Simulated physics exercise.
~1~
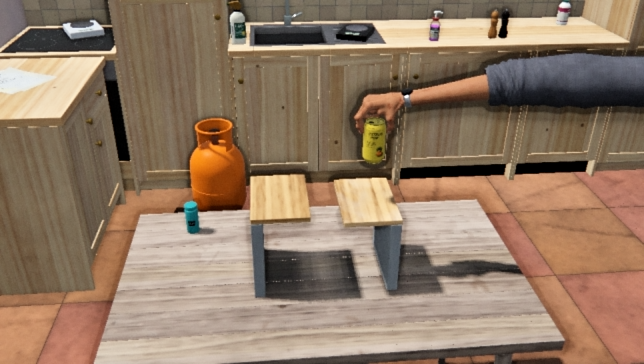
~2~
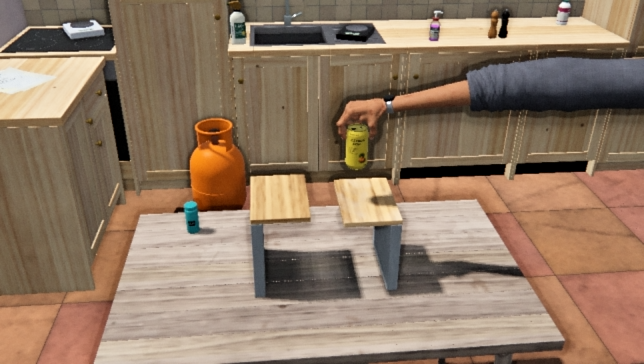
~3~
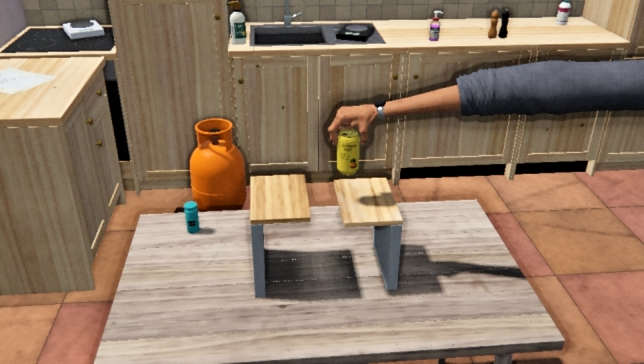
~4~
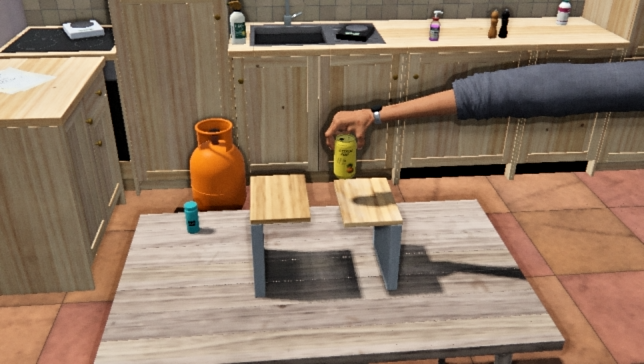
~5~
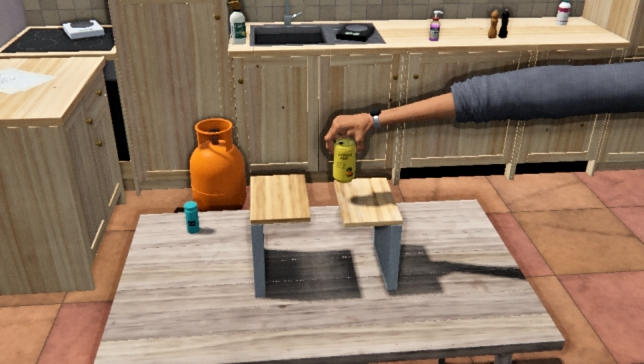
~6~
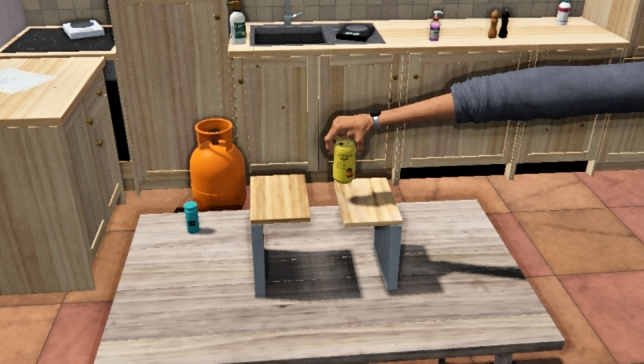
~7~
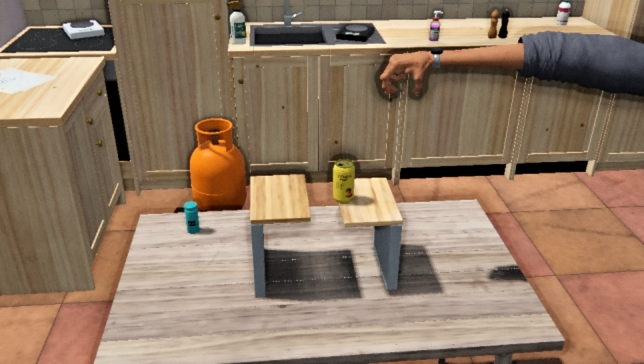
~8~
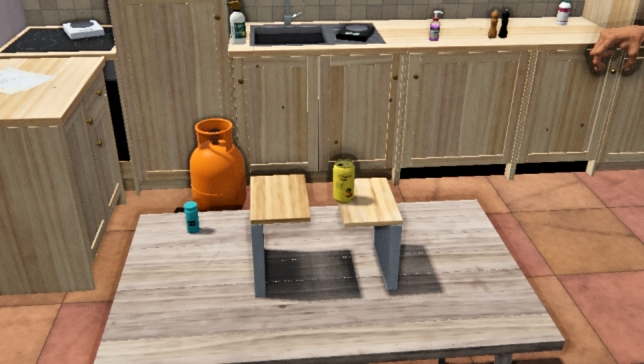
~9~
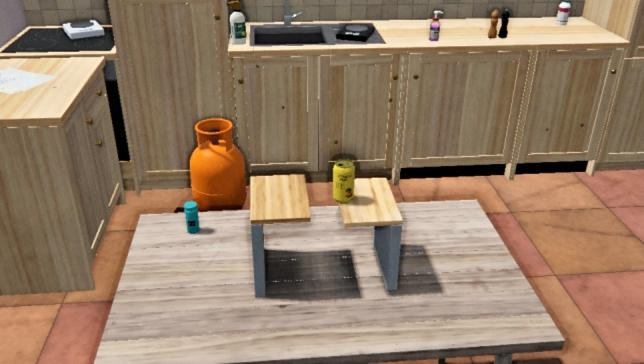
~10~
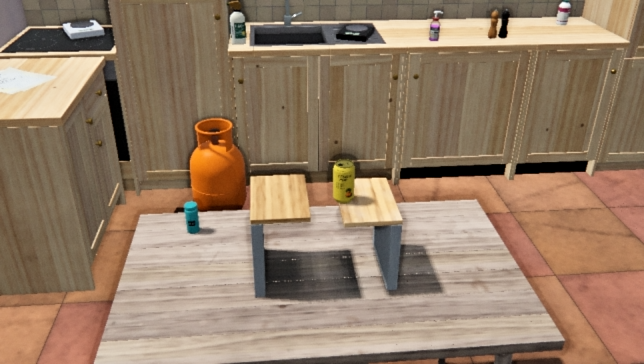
A kitchen with wooden cabinets and a terracotta-tiled floor is seen from slightly above, facing a pale wooden table. On the table stand two small supports with light wooden tops and grey legs, set a little apart, with a turquoise shaker to their left and an orange gas bottle behind. An arm in a dark grey sleeve reaches in from the right, carrying an upright yellow can leftward and down to the right-hand support. The hand lets go and withdraws to the right, out of view. The can stays standing on that support, and the shaker remains unmoved.
